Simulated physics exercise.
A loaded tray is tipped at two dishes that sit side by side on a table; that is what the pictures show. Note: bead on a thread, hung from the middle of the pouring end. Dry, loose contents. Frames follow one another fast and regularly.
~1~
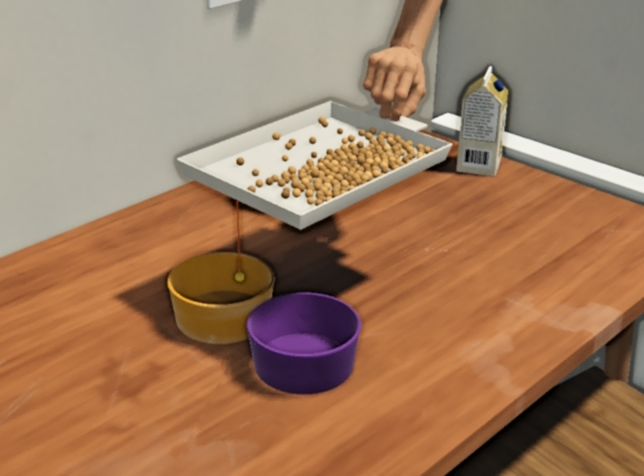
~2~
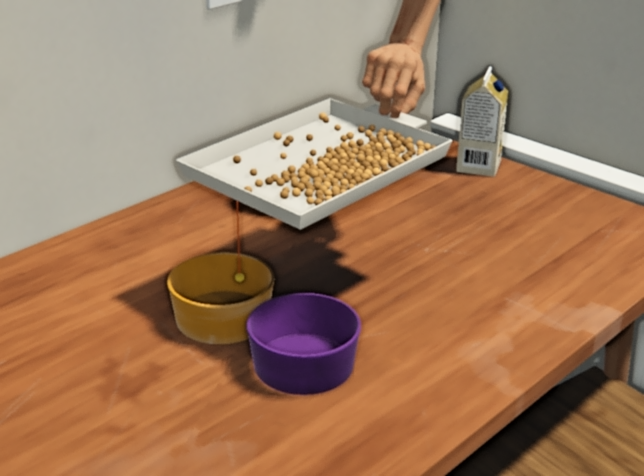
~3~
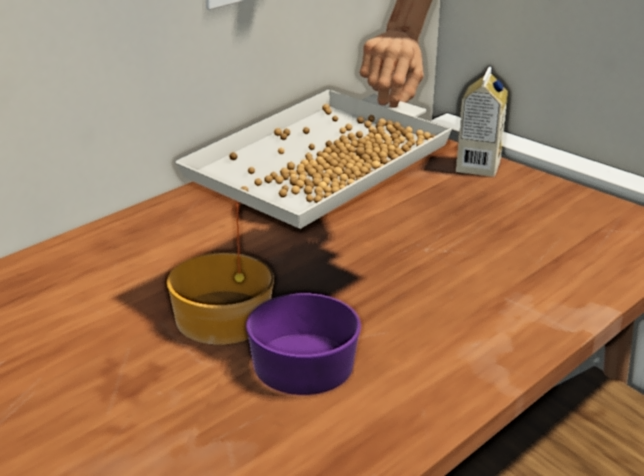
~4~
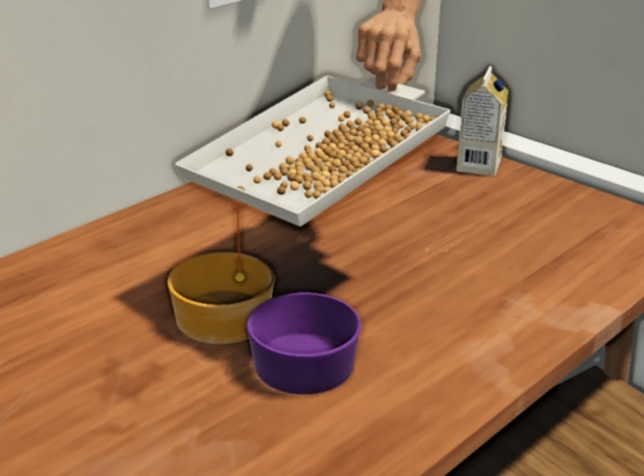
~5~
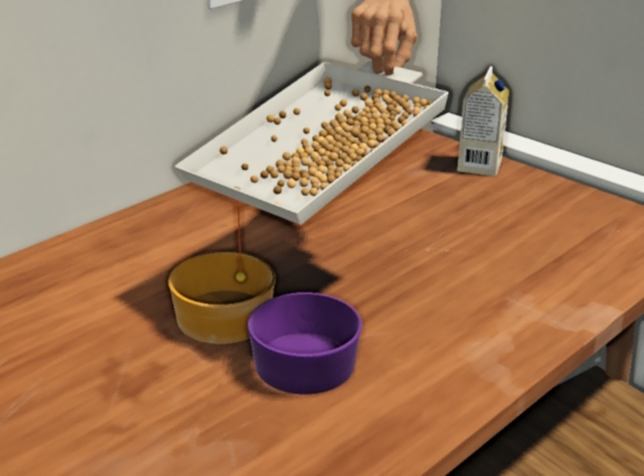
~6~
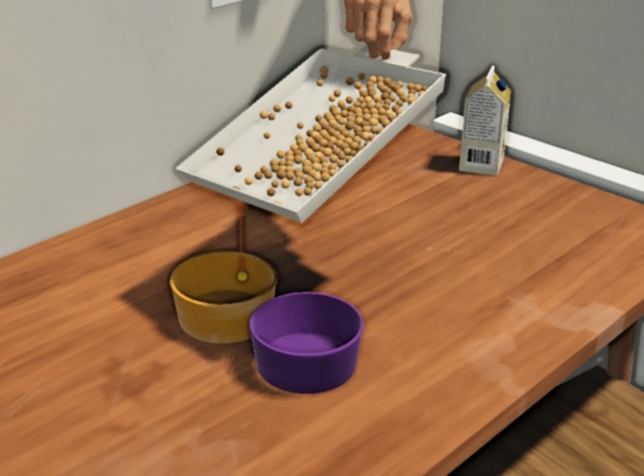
On a wooden table against a gray wall, a hand holds a white tray of small round beads above a yellow dish and a purple dish, then gradually raises the tray's far end as the beads shift slightly.
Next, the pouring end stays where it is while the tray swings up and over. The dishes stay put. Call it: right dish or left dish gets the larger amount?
Left dish.
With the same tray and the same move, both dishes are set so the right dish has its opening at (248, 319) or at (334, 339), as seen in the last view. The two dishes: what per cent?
Close to 90 in a hundred, followed by close to 20 in a hundred.
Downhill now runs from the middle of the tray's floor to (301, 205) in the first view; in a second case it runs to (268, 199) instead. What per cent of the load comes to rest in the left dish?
In order: About 0, then 10 percent.
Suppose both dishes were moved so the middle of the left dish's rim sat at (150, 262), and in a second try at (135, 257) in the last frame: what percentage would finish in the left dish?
You'd end up with around 60 per cent and then around 40 per cent.
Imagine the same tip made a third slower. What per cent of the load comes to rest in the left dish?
Something like 40 percent, give or take.
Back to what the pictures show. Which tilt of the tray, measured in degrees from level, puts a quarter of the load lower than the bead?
It is at around 70 degrees by then.
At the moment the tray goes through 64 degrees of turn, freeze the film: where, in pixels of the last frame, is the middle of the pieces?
Roughly at (210, 186).
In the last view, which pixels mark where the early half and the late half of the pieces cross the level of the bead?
(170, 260), then (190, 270).
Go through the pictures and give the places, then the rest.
In the first frame, corners of the pouring end at (184, 159) and (301, 211), level; middle of the load at (353, 165), round wooden beads; left dish at (183, 314); right dish at (265, 363); bead on its thread at (240, 277).
In the second frame, corners of the pouring end at (183, 160) and (300, 212), level; middle of the load at (352, 163).
In the third frame, corners of the pouring end at (182, 161) and (299, 211), tipped barely, lowest at the left corner; middle of the load at (352, 156), a small part on the move.
In the fourth frame, corners of the pouring end at (181, 163) and (298, 209), tipped a little, lowest at the left corner; middle of the load at (351, 146), a small part on the move.
In the fifth frame, corners of the pouring end at (181, 165) and (297, 208), tipped clearly, lowest at the left corner; middle of the load at (348, 137), a small part on the move.
In the sixth frame, corners of the pouring end at (182, 167) and (296, 207), tipped clearly, lowest at the left corner; middle of the load at (342, 130), nearly all on the move; left dish at (185, 313); right dish at (267, 362).
Soon after the last picture, tray tipped steeply; about two thirds on the tray; a stray few in the left dish; a small part outside both; about a quarter in the air.
A little later, tray tipped past a quarter turn; a small part on the tray; about a quarter in the left dish; about half outside both; a small part in the air.
Later still, tray tipped past a quarter turn; about a third in the left dish; about two thirds outside both.
By the end, tray tipped past a quarter turn; none in the right dish; about a third in the left dish; about two thirds outside both.
